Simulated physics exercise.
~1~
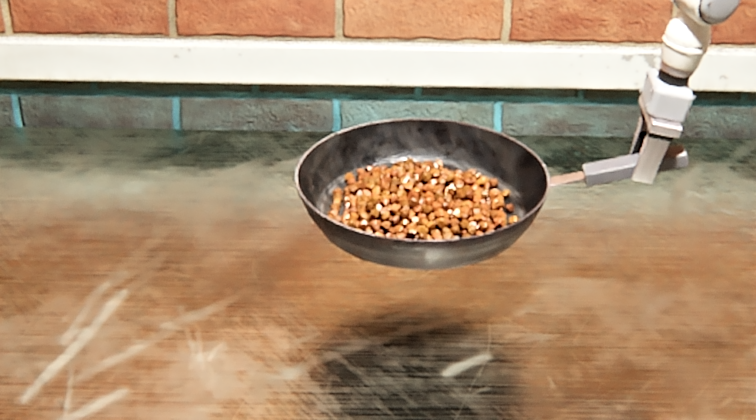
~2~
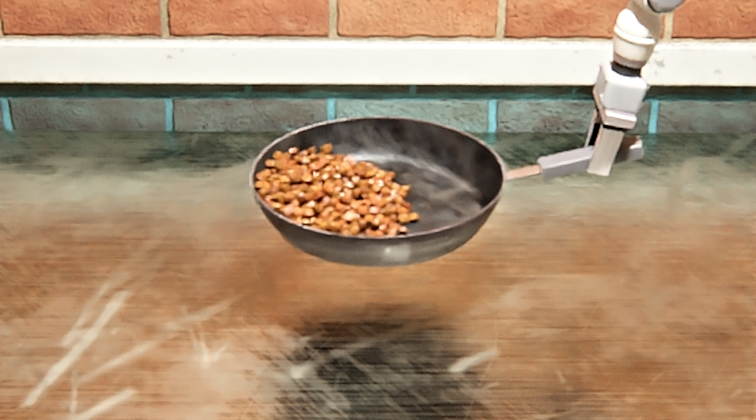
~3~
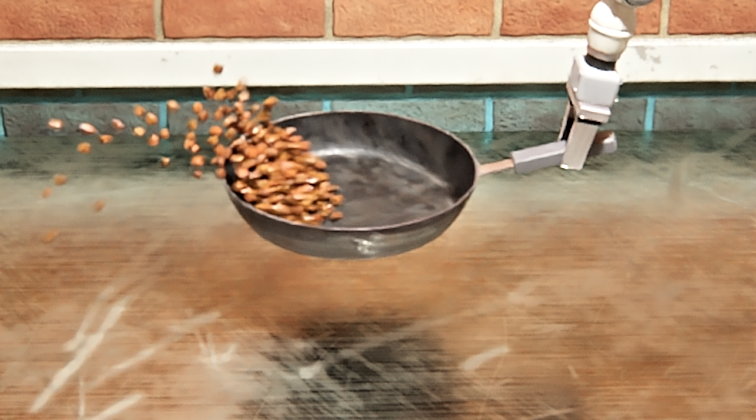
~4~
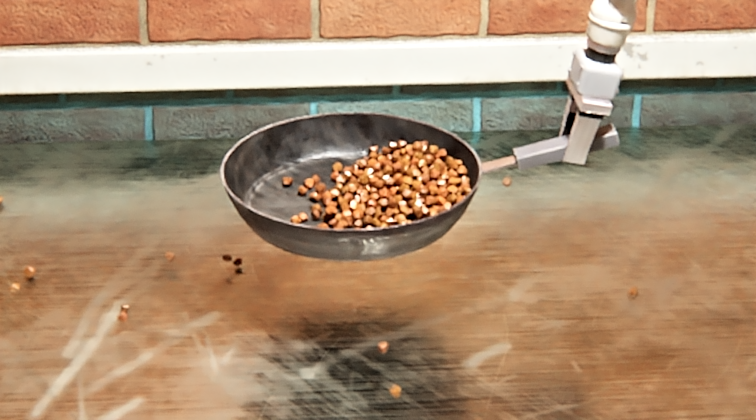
Frying pan of brown pellets jerked left by a robot arm, flinging some over the rim and leaving a few scattered below.
